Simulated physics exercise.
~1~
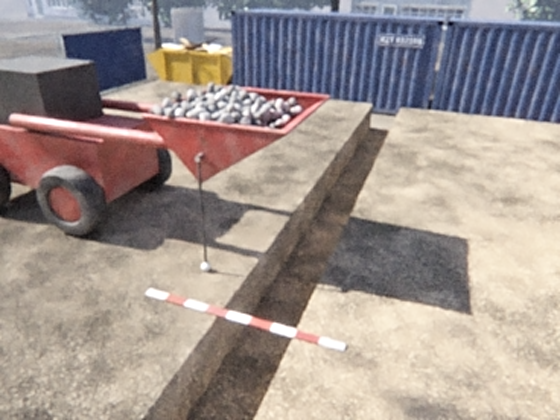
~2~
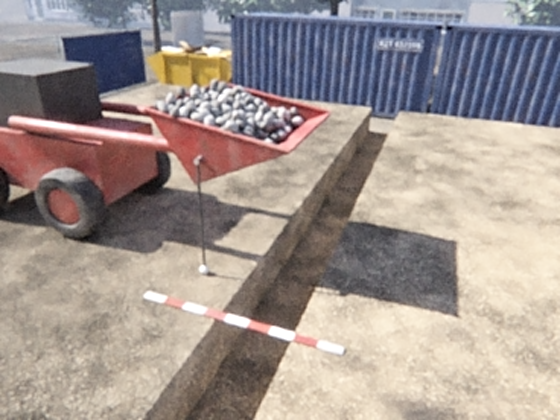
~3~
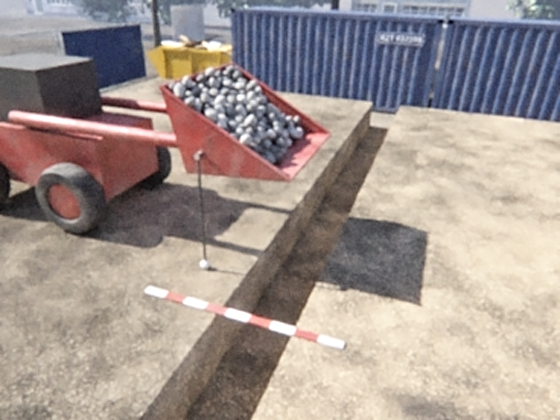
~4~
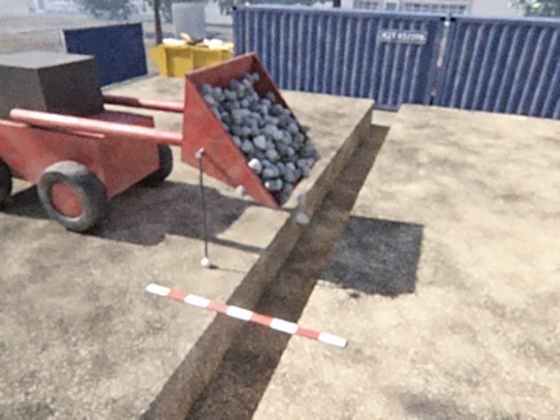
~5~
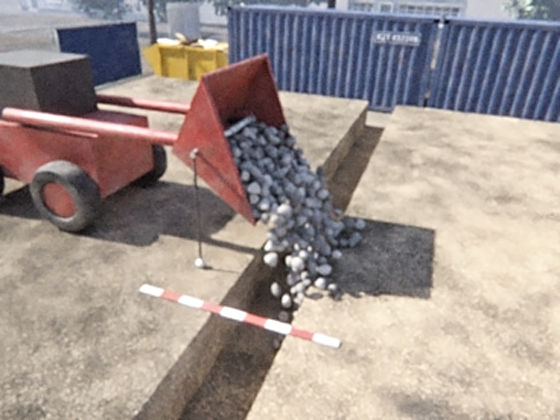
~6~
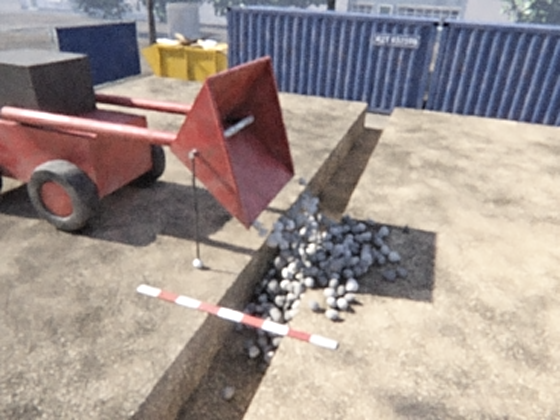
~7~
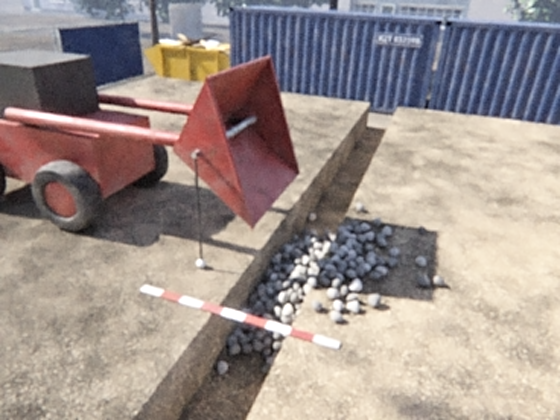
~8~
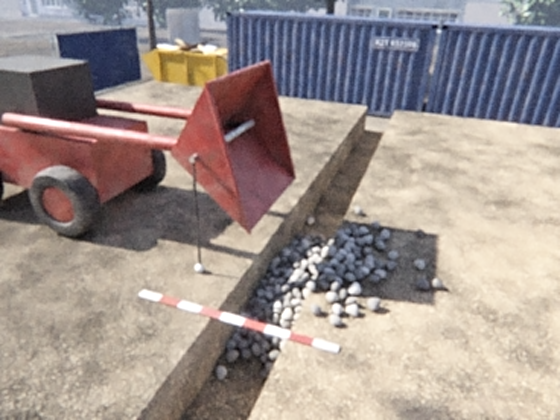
A red loader with its bucket full of grey stones stands at the left of a sandy yard, seen from above by a slightly swaying camera, beside a narrow trench. Blue containers and a yellow skip stand behind, and a red and white striped pole lies across the near end of the trench. The bucket tips forward to the right, and the stones slide to its lip, then pour out in a thick stream. Most drop into the trench, while some scatter onto the ground beyond. The bucket ends empty and steeply tilted above the settled heap.
